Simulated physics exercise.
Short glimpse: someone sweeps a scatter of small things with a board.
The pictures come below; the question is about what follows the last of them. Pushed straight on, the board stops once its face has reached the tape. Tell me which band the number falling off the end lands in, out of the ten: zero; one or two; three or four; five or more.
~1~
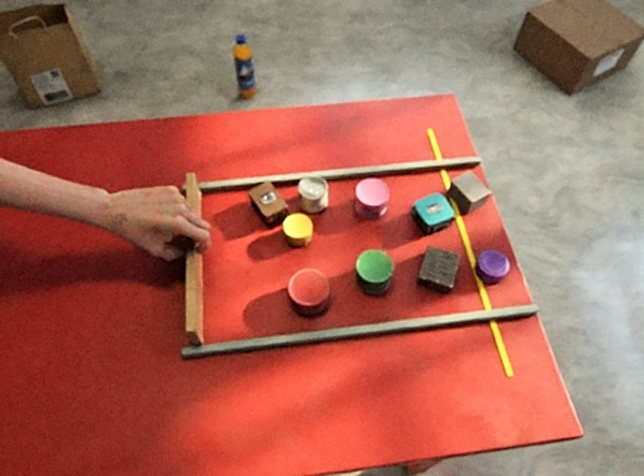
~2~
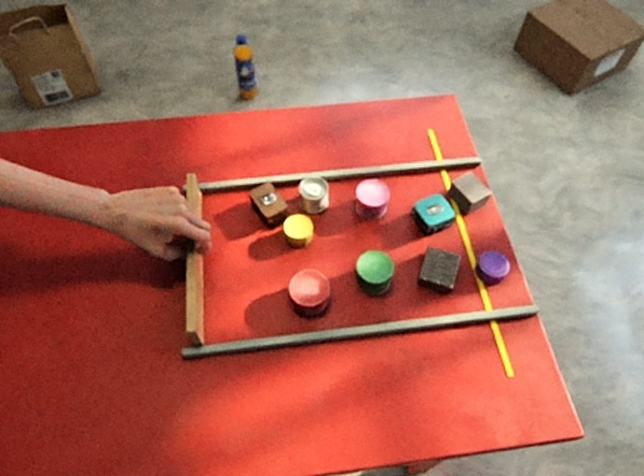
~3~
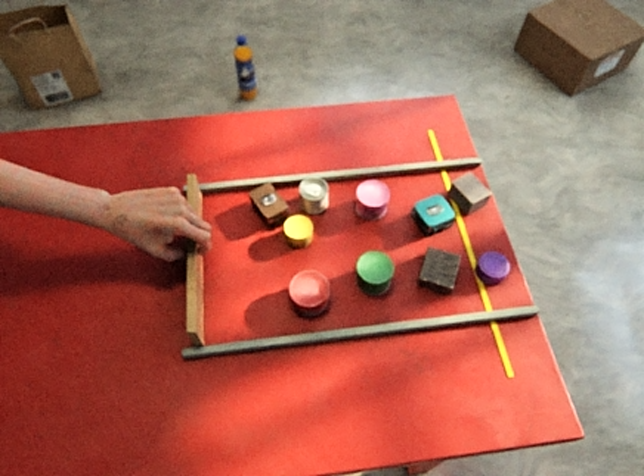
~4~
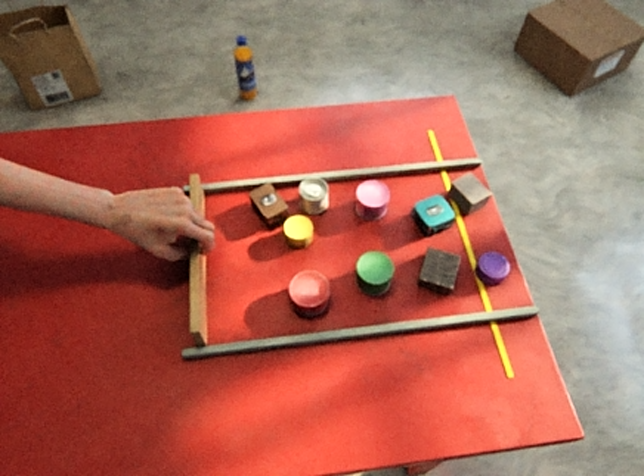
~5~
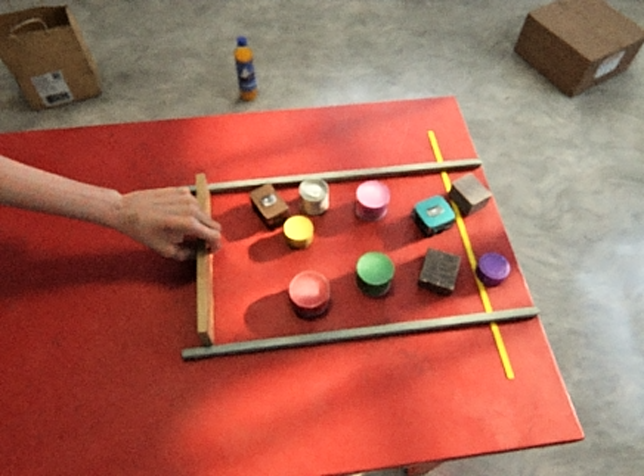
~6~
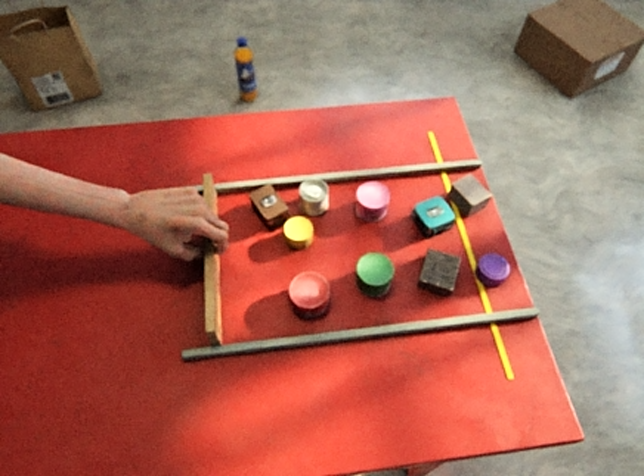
Count off: Three, maybe four.
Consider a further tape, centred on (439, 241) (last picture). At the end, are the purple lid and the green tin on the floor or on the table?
Purple lid: Over the edge. Green tin: Still there.
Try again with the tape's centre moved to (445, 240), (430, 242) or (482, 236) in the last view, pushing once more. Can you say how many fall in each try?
Try by try, 2, 1 and 6.
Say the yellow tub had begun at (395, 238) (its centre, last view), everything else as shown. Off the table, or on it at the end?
From that start the object is safe.
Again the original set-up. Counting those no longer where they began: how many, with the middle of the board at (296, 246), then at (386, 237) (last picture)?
That makes 4 at the first spot and 8 at the second.
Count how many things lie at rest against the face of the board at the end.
The answer is 4.
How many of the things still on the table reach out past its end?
I count 2 overhanging.
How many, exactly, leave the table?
The number that fall is 4.
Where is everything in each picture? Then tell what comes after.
The first picture shows grey block (468, 193); purple lid (491, 267); turquoise case (432, 214); board (194, 254); tape (464, 235).
The second picture shows purple lid (492, 268); red pot (309, 293).
The third picture shows turquoise case (433, 215); black block (439, 270).
The fourth picture shows grey block (469, 194); white pot (314, 196).
The fifth picture shows purple lid (492, 269); board (204, 255).
The sixth picture shows grey block (469, 196); purple lid (492, 270); turquoise case (433, 217); board (212, 255); tape (465, 238).
A little later, none off yet; grey block at rest near (469, 196); purple lid at rest near (492, 270); turquoise case at rest near (433, 217).
Next, none off yet; grey block at rest near (469, 196); purple lid at rest near (492, 270); turquoise case shifted about its own width near (456, 222).
When it is over, the number that fall off is three or four; down, black block, turquoise case, purple lid and grey block.
